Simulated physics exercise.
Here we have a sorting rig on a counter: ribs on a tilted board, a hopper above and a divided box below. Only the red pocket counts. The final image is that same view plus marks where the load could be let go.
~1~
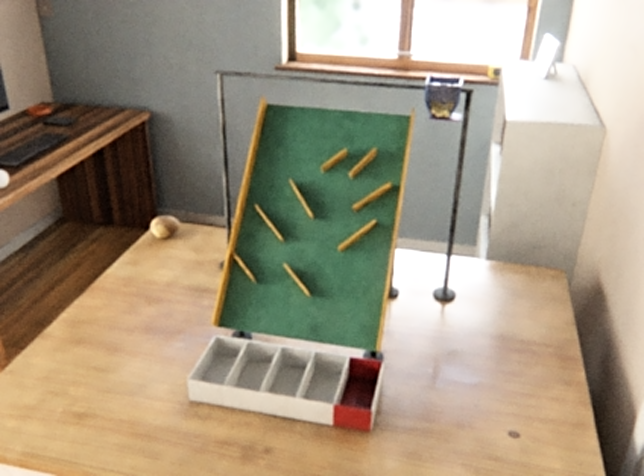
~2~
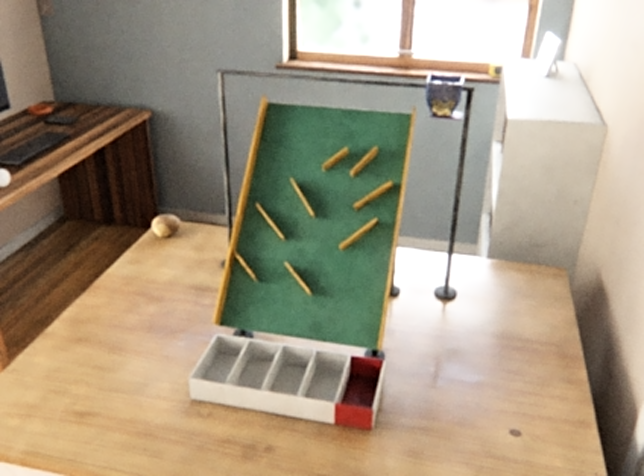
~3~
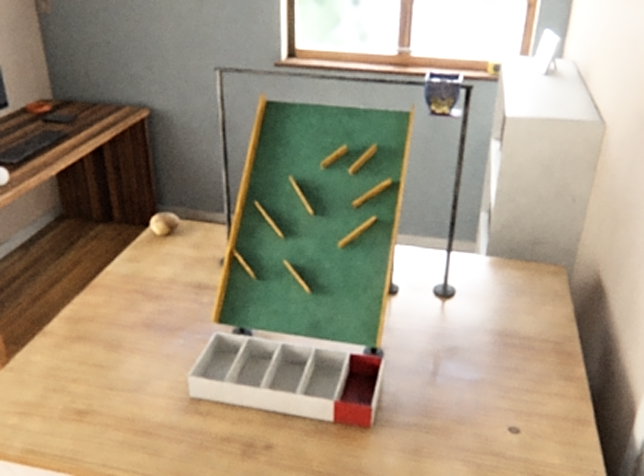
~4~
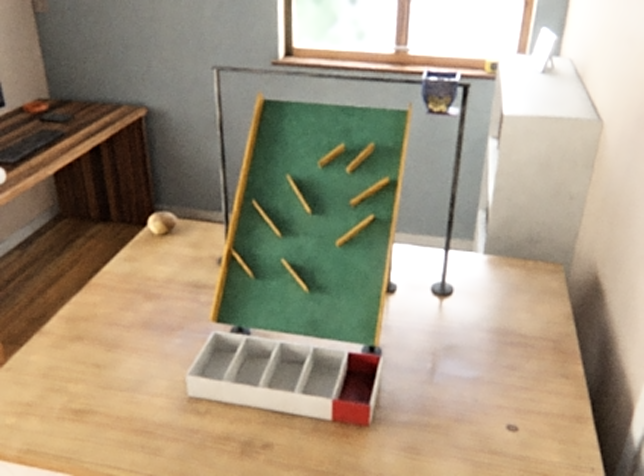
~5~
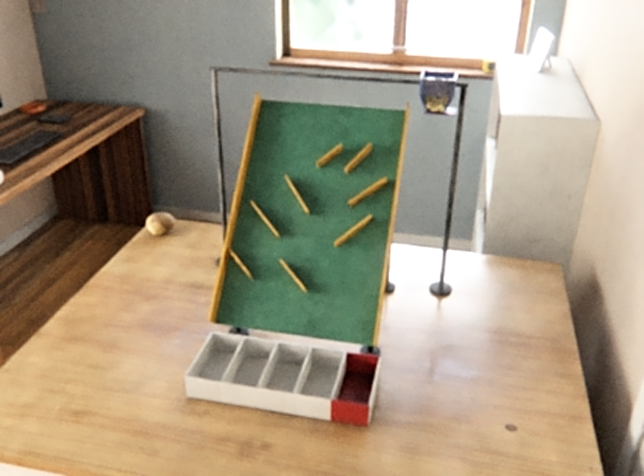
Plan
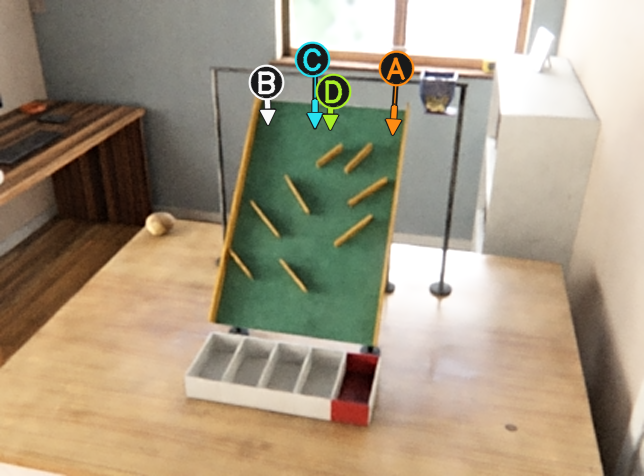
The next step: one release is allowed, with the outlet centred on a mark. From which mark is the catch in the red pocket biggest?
Take A.
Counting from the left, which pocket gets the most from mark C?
The fourth.
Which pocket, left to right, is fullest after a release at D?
The fourth from the left.
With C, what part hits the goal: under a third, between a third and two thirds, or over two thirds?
Mark C gives under a third.
On the marked copy, mark A meets the board at (393, 129); mark B meets the board at (267, 119); mark C meets the board at (314, 122); mark D meets the board at (330, 124).
Choosing A, close to a third in the red pocket, close to half in other pockets, a small share outside the box.
Choosing B, a small share in the red pocket, the bulk in other pockets, a small share outside the box.
Choosing C, a small share in the red pocket, close to two thirds in other pockets, close to a quarter outside the box.
Choosing D, a small share in the red pocket, close to two thirds in other pockets, close to a quarter outside the box.
